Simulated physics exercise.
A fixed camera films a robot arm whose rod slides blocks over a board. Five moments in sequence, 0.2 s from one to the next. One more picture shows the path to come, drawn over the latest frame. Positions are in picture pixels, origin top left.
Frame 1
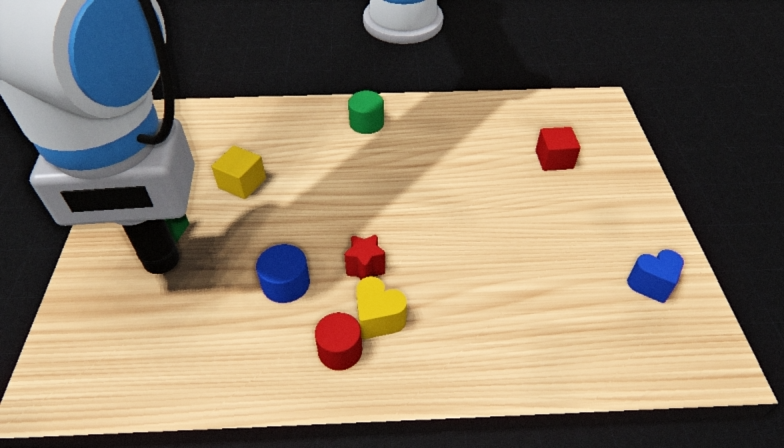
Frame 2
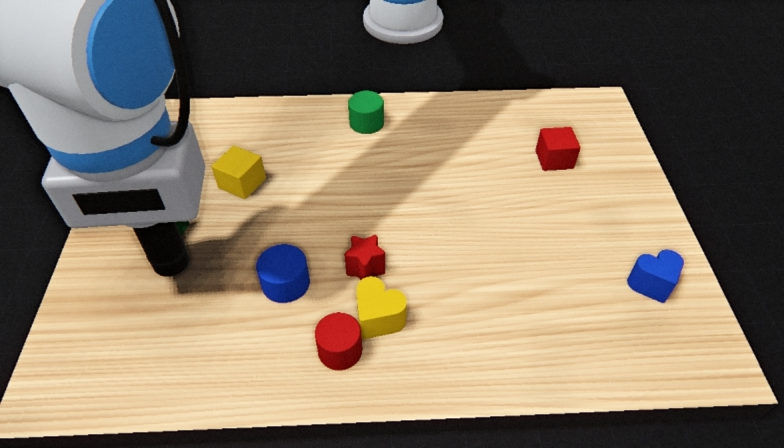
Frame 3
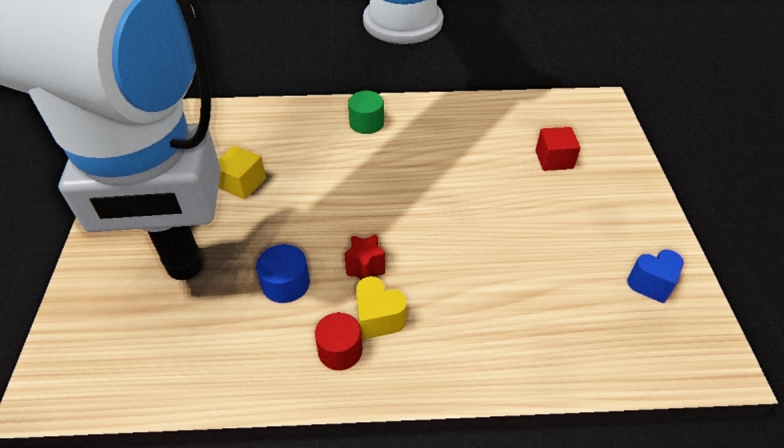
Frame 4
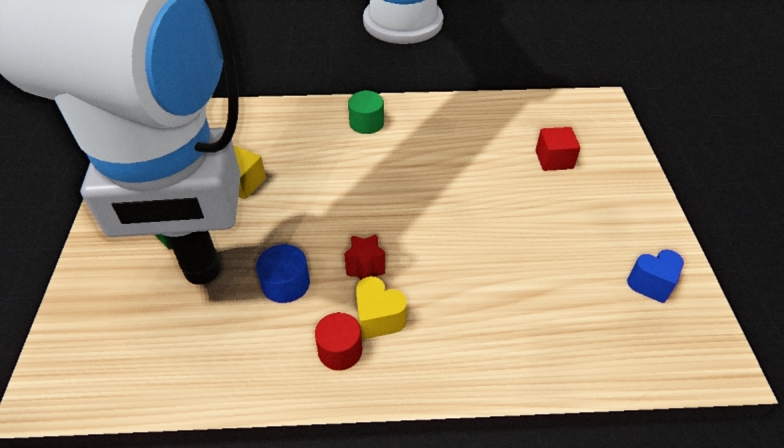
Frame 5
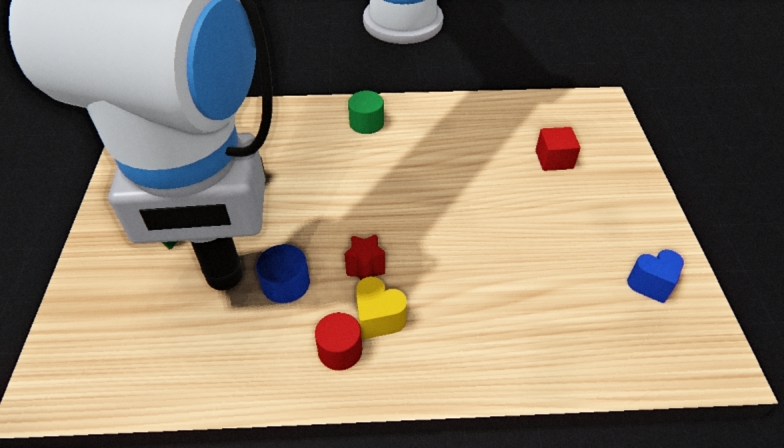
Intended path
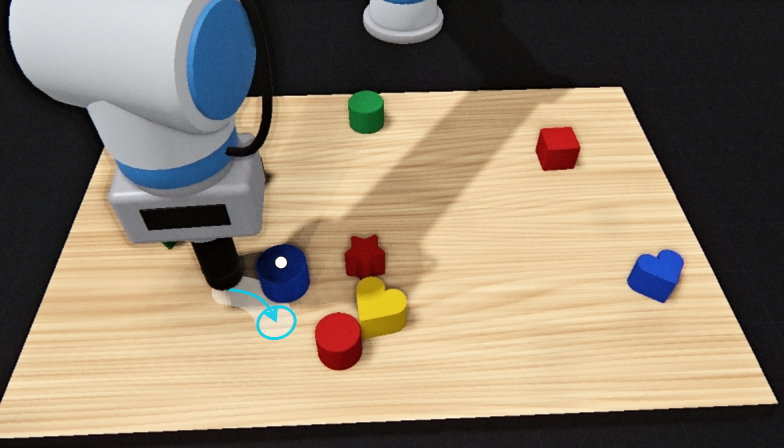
In this clip, a white and blue robot arm moves its black rod a short way rightward over a wooden board, nearing a blue cylinder, while the blue cylinder, red star, yellow heart and other colored blocks stay still.
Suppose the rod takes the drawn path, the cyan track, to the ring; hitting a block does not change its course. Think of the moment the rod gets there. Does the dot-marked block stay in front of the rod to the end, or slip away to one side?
I'm fairly sure the dot-marked block slides away from the front of the rod at some point.
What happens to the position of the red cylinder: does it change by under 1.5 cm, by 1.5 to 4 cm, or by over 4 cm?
Distance: Below 1.5 cm.
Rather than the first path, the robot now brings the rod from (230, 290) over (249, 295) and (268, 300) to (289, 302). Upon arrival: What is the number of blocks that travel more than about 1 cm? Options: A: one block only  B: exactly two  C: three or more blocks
A (one block only)
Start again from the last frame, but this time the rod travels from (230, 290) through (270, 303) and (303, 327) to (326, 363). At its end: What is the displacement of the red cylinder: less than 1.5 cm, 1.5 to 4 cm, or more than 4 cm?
Of the three bands, it's 1.5 to 4 cm.
Path on the board, from (230, 290) by way of (251, 294) and (267, 305) to (276, 322); the dot is on the blue cylinder.
On the path given first. Halfway along, rod at (257, 286); blue cylinder at (296, 263).
At the end, rod at (273, 310); blue cylinder at (301, 264); red cylinder in place.
